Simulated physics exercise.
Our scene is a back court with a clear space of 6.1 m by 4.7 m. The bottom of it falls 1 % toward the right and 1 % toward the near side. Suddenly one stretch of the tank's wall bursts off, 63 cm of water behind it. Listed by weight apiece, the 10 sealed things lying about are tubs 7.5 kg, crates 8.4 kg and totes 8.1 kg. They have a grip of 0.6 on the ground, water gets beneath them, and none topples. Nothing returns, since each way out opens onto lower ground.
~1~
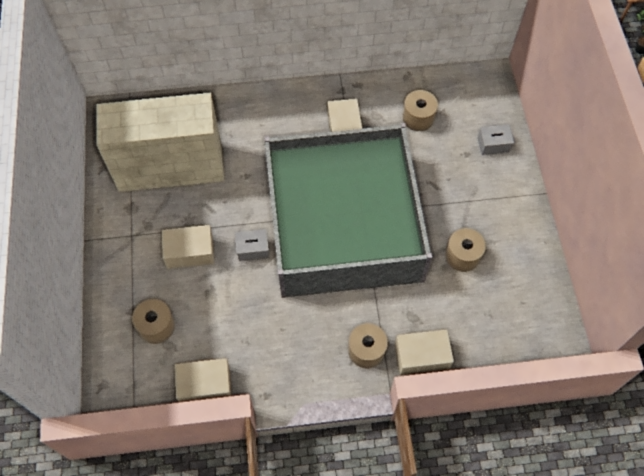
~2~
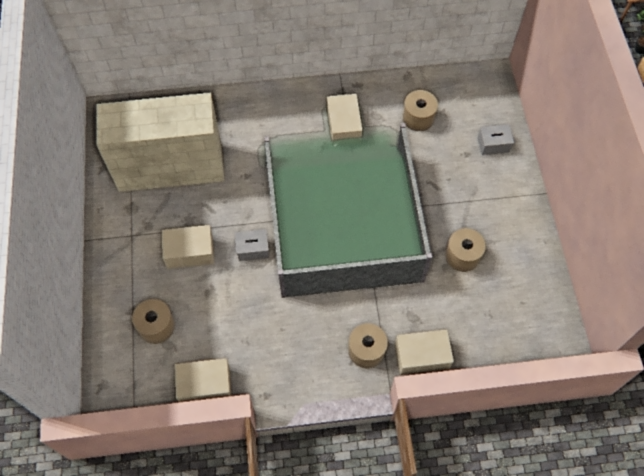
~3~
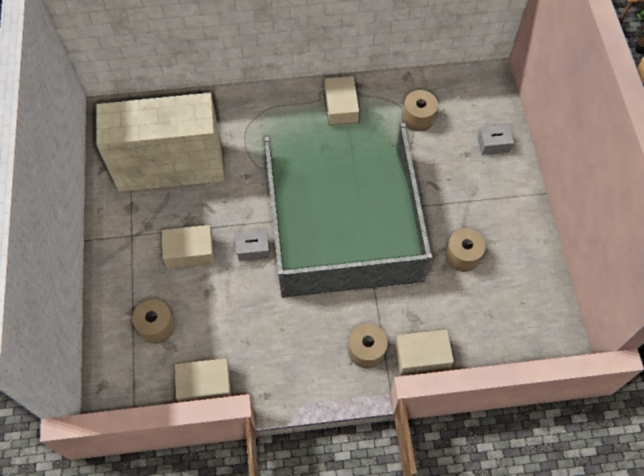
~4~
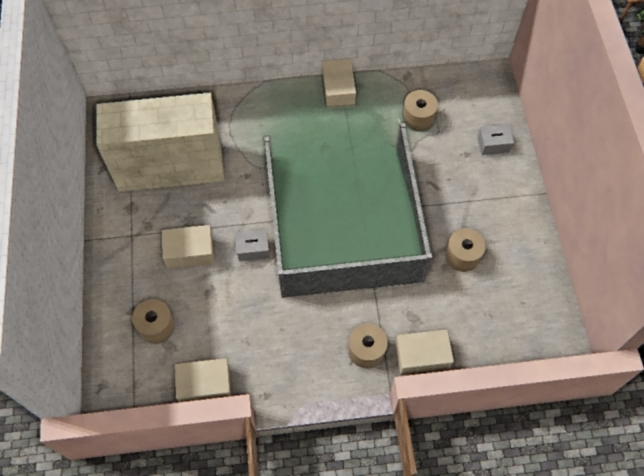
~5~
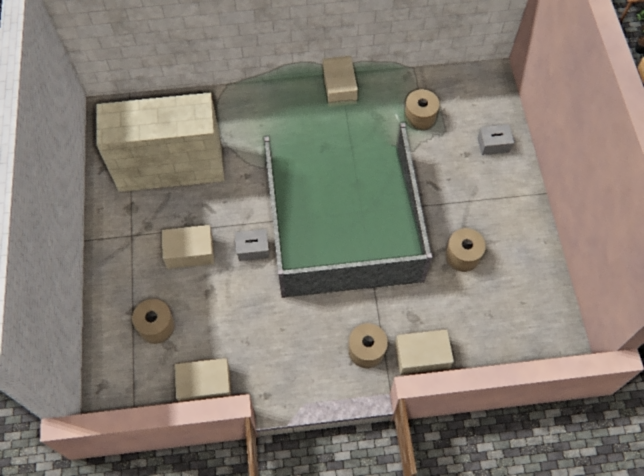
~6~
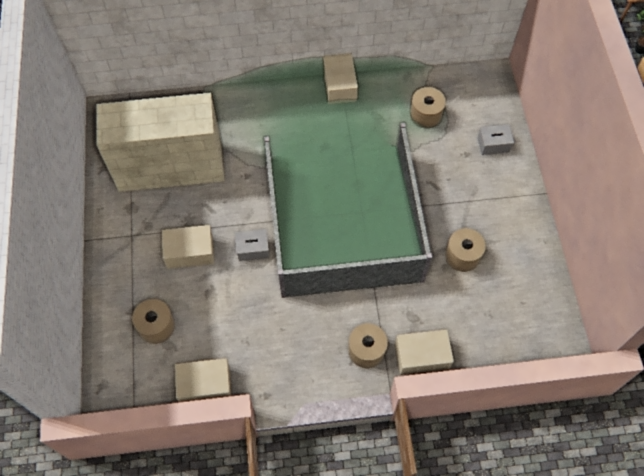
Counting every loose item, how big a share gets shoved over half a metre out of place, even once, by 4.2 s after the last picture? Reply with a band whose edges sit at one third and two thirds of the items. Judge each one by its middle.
Band: One third to two thirds.
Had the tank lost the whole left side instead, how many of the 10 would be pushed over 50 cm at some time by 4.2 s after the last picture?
In that case the number is 7.
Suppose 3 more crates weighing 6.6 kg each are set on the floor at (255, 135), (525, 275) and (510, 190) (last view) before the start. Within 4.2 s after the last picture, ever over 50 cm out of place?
Outcome: Breaks the threshold first, breaks the threshold next, breaks the threshold last.
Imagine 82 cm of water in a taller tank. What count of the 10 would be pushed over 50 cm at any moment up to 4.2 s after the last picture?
Then it comes to 9.
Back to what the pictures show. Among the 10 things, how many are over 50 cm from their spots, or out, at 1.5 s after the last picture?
2.
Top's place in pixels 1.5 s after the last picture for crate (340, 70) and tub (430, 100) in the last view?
First near (419, 64), second near (500, 110).
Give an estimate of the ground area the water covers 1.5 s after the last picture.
I'd estimate close to 11.5 m2.
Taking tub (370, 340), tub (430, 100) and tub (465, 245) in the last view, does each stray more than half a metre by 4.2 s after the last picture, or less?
Taking them in turn, the answers are smaller, greater and greater.
Then, 0.4 s after the last picture 1 of 10 are over 50 cm from their spots; 1 afloat.
Then, 1.5 s after the last picture 2 of 10 are over 50 cm from their spots; 2 afloat.
Then, 2.8 s after the last picture 3 of 10 are over 50 cm from their spots; 2 afloat.
Then, 4.2 s after the last picture 5 of 10 are over 50 cm from their spots, and 5 have been at some point; 5 afloat.
